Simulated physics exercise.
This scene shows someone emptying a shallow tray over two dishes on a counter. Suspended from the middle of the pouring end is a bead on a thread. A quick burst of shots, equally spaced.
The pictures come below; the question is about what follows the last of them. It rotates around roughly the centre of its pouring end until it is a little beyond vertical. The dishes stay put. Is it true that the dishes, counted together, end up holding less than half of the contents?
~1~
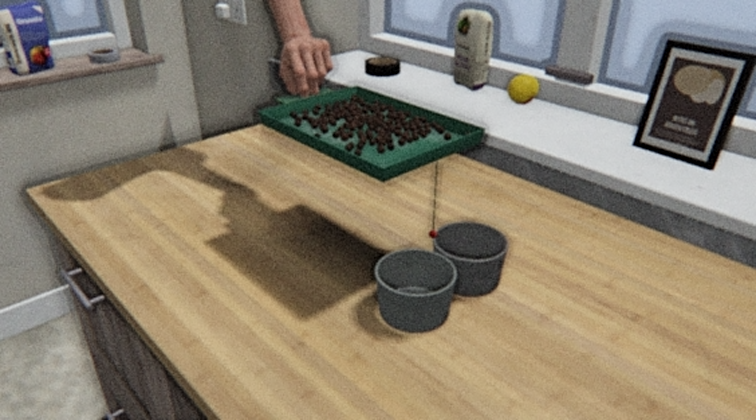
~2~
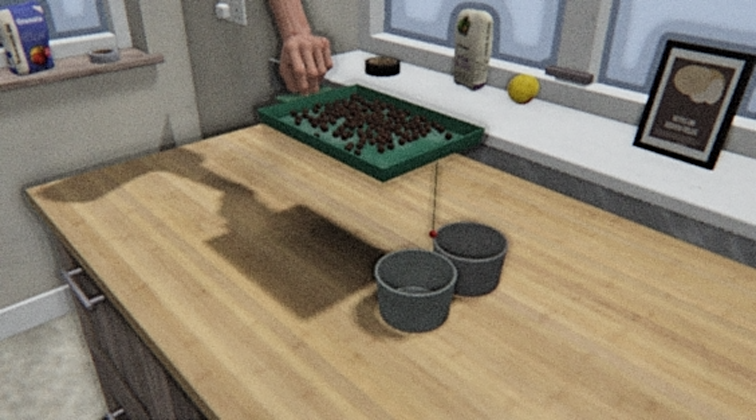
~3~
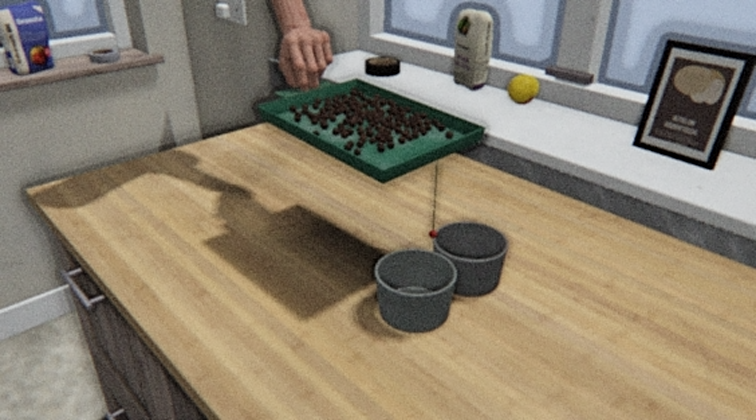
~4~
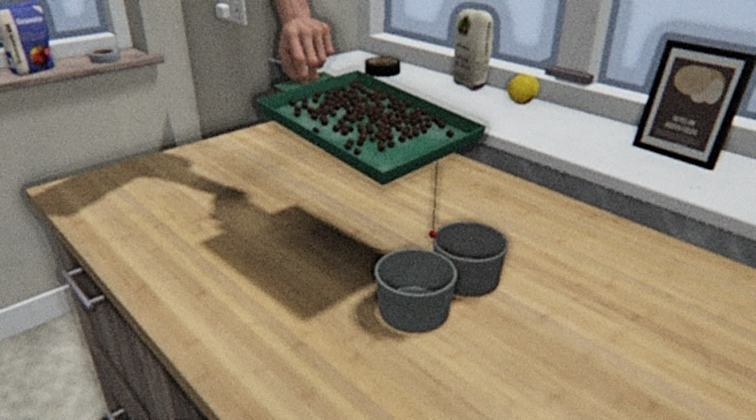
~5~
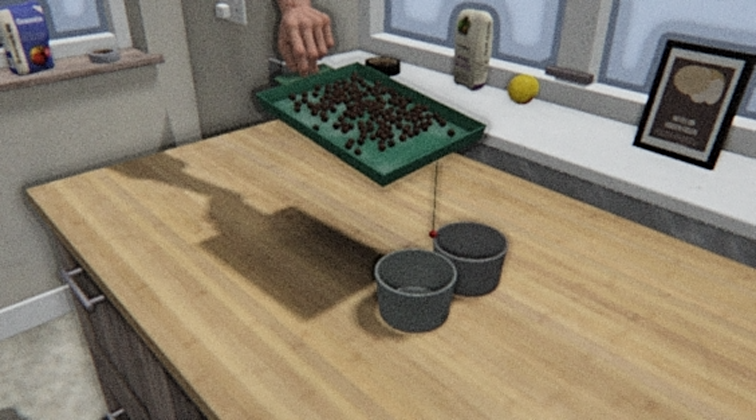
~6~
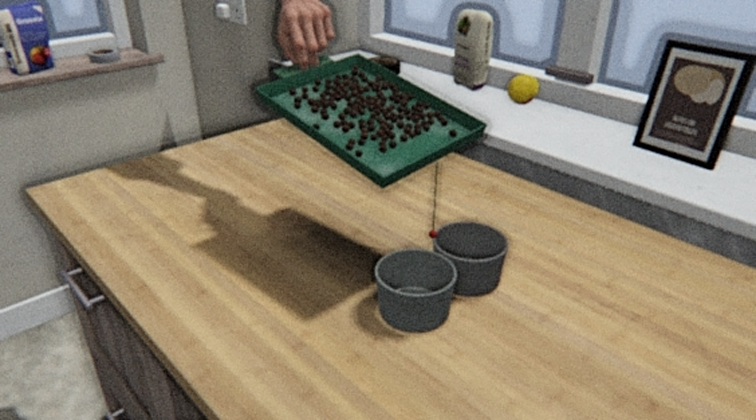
No, more than half.
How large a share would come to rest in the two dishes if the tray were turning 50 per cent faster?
Something like 60 in a hundred.
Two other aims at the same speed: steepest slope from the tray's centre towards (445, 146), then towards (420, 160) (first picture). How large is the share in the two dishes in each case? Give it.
Close to 60 percent first and close to 80 percent second.
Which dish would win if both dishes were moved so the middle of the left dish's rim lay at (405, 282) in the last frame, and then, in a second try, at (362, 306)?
The first time it is the dish to the left, and the second time it is the dish to the right.
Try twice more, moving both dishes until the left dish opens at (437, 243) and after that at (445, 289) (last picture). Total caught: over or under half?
Try 1: Not up to half; try 2: Not up to half.
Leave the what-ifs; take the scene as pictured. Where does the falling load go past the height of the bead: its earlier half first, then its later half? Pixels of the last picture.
First part (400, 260), rest (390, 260).
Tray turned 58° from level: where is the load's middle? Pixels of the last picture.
About (395, 155).
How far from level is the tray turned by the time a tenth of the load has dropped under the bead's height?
Near 70 degrees.
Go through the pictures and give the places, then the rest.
In the first picture, corners of the pouring end near (383, 166) and (481, 128), level; middle of the load near (369, 120), chocolate balls; left dish near (444, 305); right dish near (498, 271); bead on its thread near (433, 234).
In the second picture, corners of the pouring end near (383, 166) and (481, 128), level; middle of the load near (369, 119).
In the third picture, corners of the pouring end near (383, 168) and (482, 127), tipped barely, lowest at the left corner; middle of the load near (370, 115).
In the fourth picture, corners of the pouring end near (383, 170) and (482, 126), tipped a little, lowest at the left corner; middle of the load near (370, 111).
In the fifth picture, corners of the pouring end near (384, 172) and (483, 125), tipped a little, lowest at the left corner; middle of the load near (370, 106).
In the sixth picture, corners of the pouring end near (384, 174) and (483, 124), tipped a little, lowest at the left corner; middle of the load near (371, 103), all but a few on the move; left dish near (444, 305); right dish near (498, 271).
Shortly afterwards, tray tipped steeply; all but a few on the tray; only a few in the left dish; only a few outside both.
Next, tray tipped right over; a little on the tray; near two thirds in the left dish; near a quarter outside both; a little in the air.
Some moments later, tray tipped past a quarter turn; near two thirds in the left dish; near a third outside both.
In the end, tray tipped past a quarter turn; near two thirds in the left dish; none at all in the right dish; near a third outside both.
